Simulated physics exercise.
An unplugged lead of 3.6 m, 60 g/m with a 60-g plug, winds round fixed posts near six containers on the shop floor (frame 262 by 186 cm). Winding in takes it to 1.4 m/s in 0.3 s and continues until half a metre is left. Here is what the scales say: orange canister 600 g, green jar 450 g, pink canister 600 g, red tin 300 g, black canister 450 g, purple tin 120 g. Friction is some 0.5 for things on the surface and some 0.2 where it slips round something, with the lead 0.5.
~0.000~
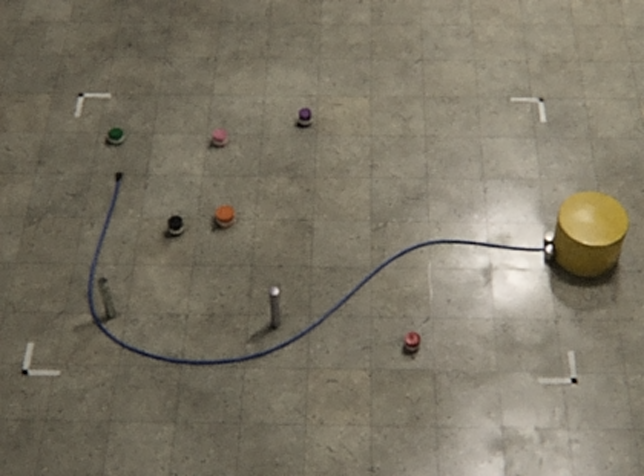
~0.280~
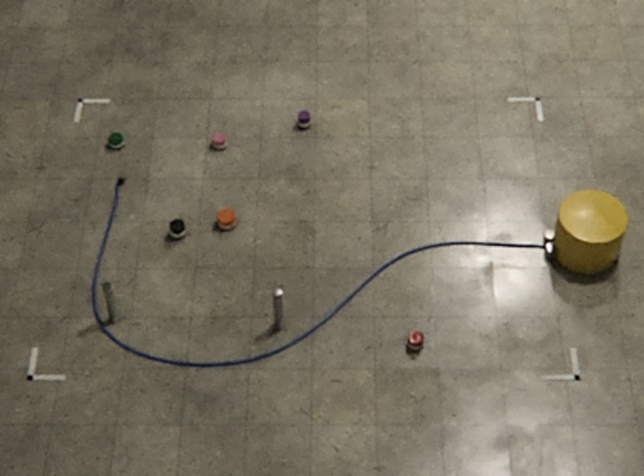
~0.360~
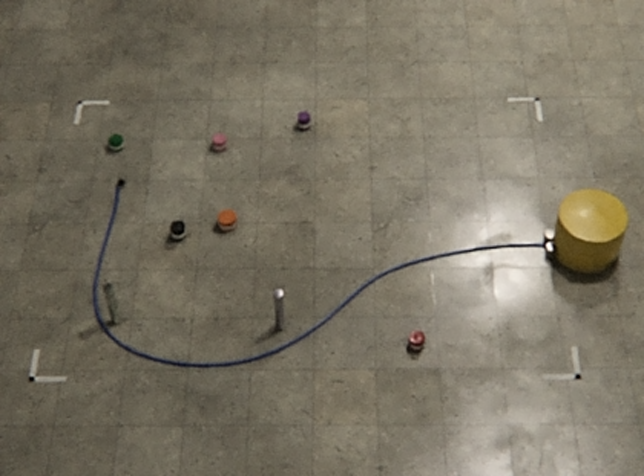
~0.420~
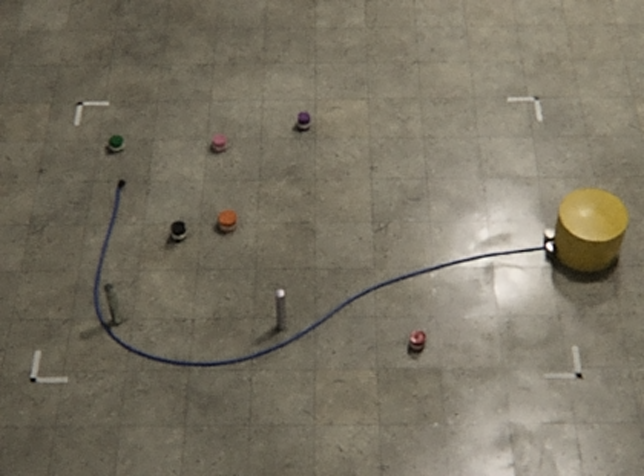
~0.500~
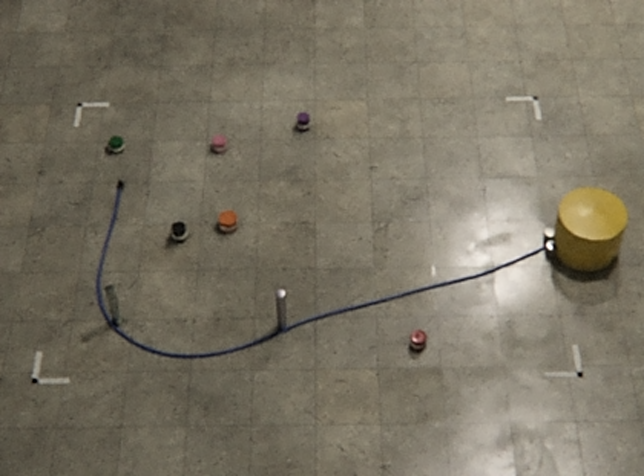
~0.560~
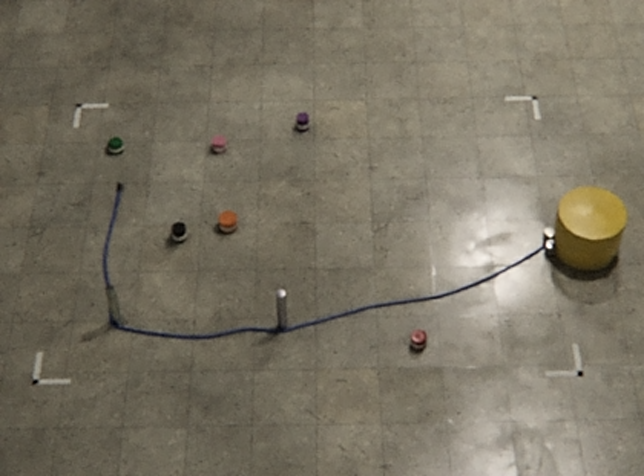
A long blue cord trailing from a yellow drum drew in from its loose curve, straightening on the right first, then tightening around two short posts, while the small colored containers nearby stayed put.
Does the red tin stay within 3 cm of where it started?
It remains near its starting spot.
After 1.1 s, plug at (105, 324); nothing else has moved.
After 1.7 s, plug at (252, 341); nothing else has moved.
After 2.2 s, plug at (395, 302); nothing else has moved.
After 2.8 s, plug at (482, 273); nothing else has moved.
After 3.6 s, plug at (482, 273); red tin 0 cm off its start at (419, 336).
